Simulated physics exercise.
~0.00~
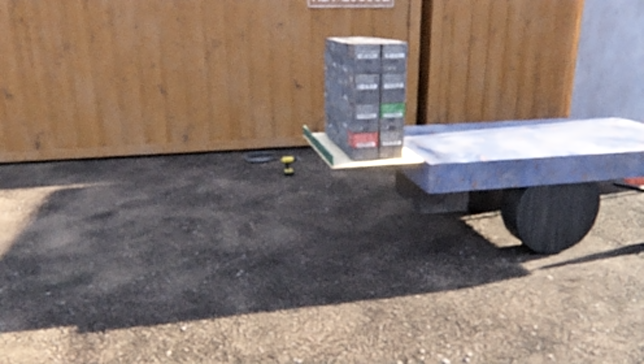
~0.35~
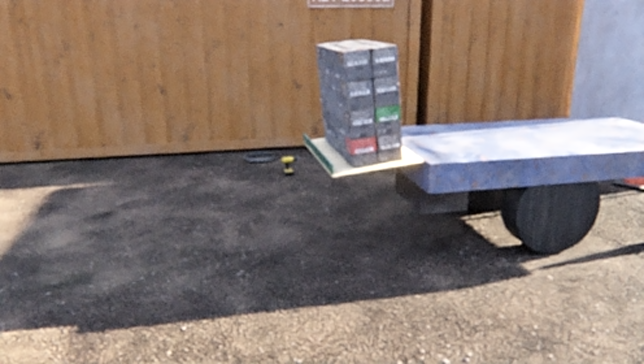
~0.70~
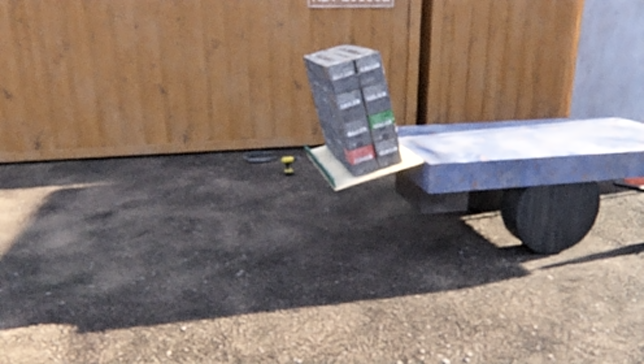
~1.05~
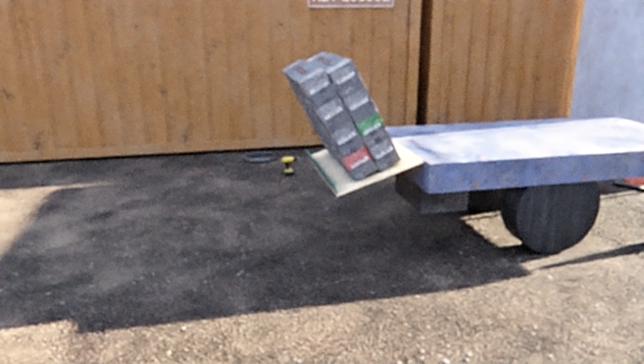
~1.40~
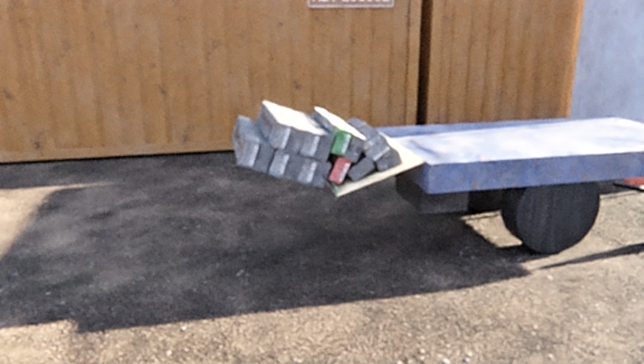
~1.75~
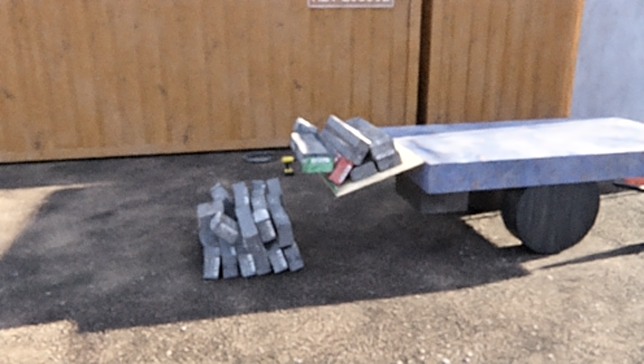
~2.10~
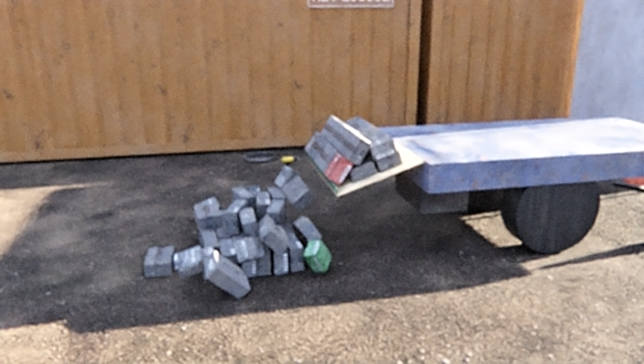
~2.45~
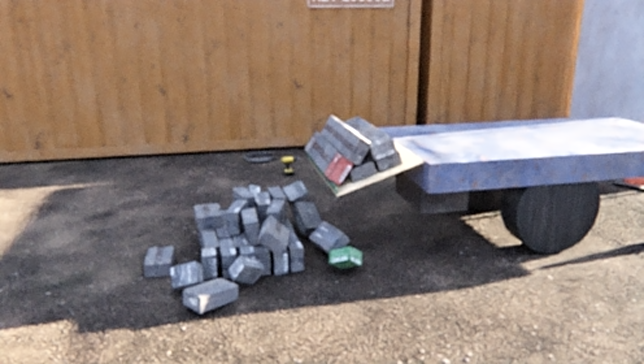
A stack of grey boxes topples off a tilting flap, leaving a few boxes aboard.
